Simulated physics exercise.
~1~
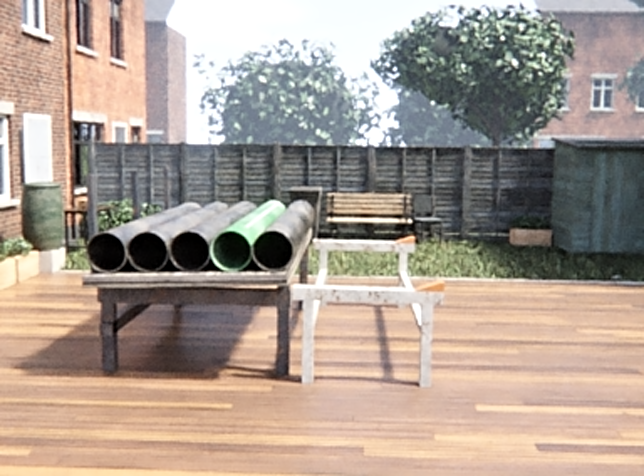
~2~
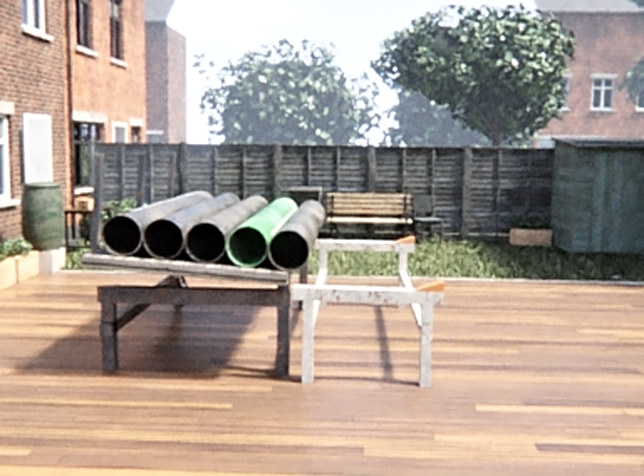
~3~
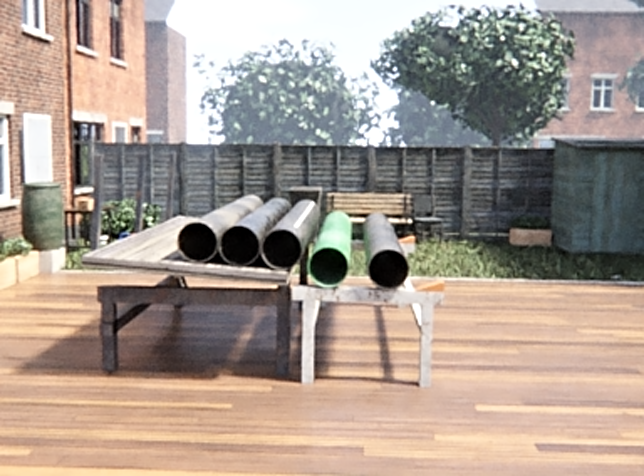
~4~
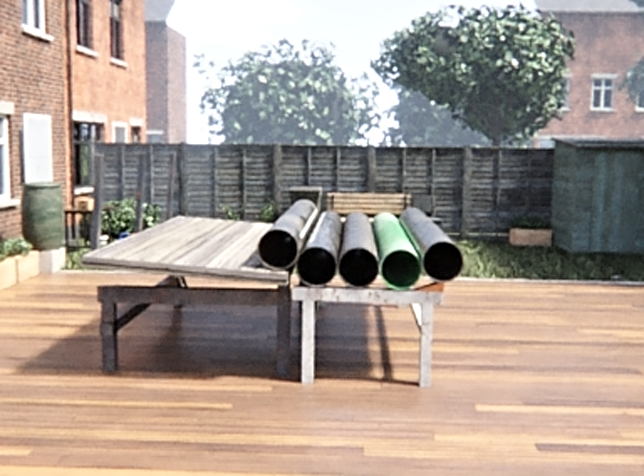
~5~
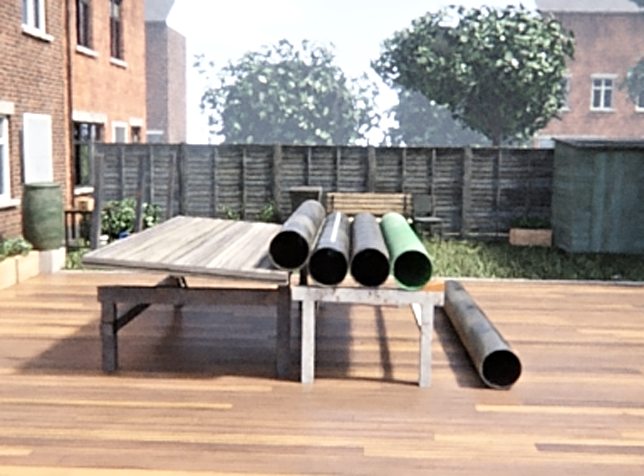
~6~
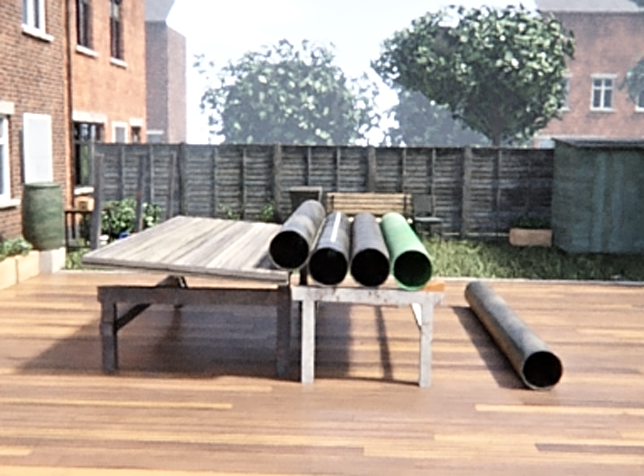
A wooden table with a slatted top stands on a sunny plank deck beside a lower, pale metal-looking rack, seen from the front with a fence, bench, trees and brick houses behind. Five hollow pipes lie side by side on the table, end-on to the viewer, four dark and one green, second from the right. The tabletop tilts down to the right and the pipes roll across onto the rack. The rightmost dark pipe drops off the far end and rolls a little way right along the ground. The green pipe rests at the rack's right end, beside three dark ones.
